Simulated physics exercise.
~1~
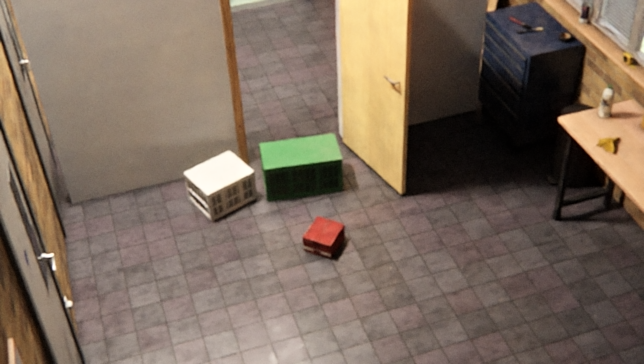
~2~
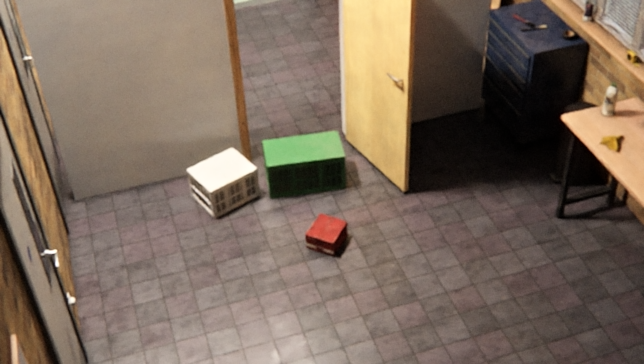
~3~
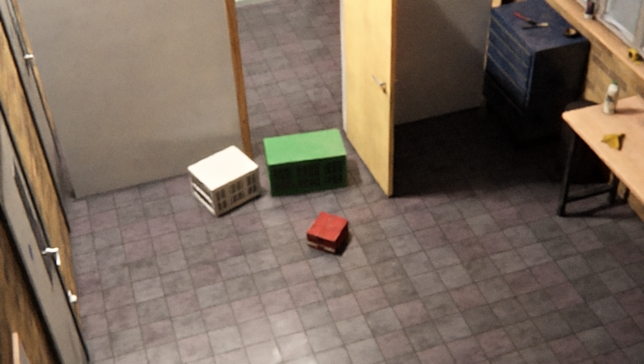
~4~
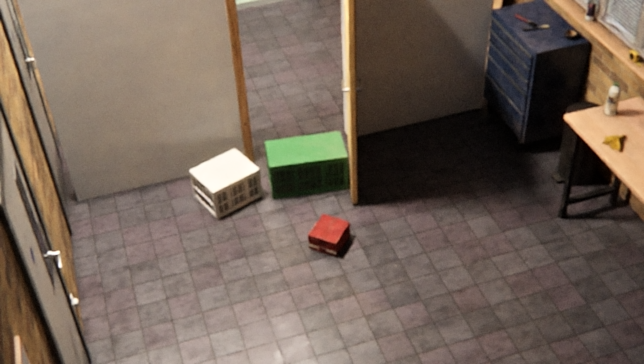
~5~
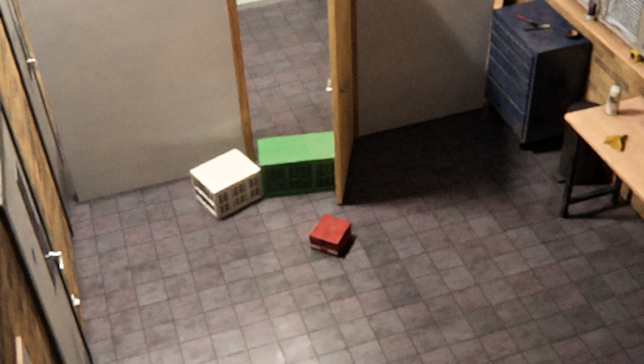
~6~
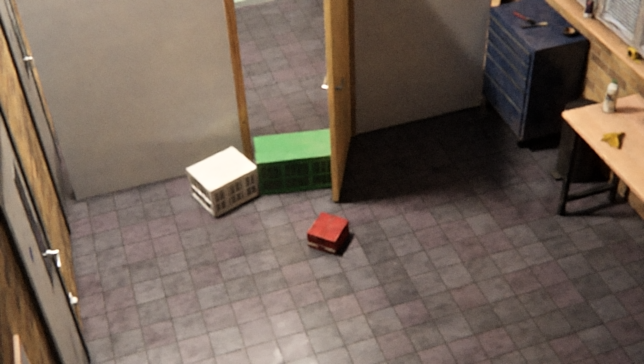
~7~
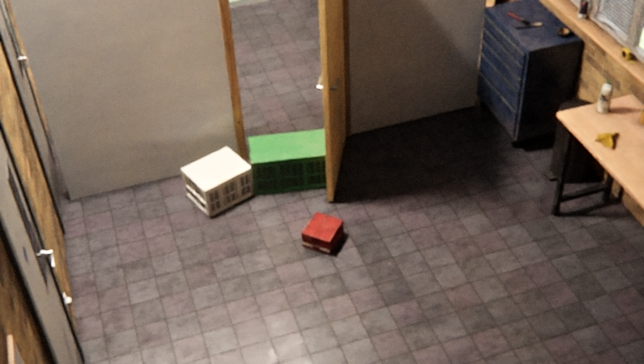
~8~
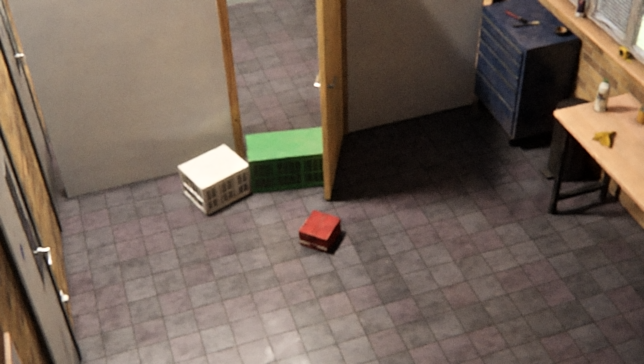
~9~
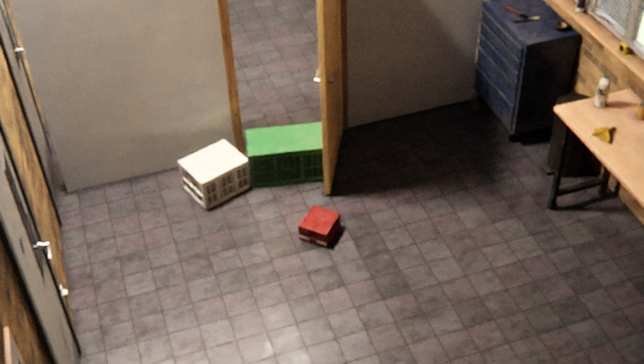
The yellow door swings partway closed, nudges the green chest slightly left, and stops against it, still ajar.
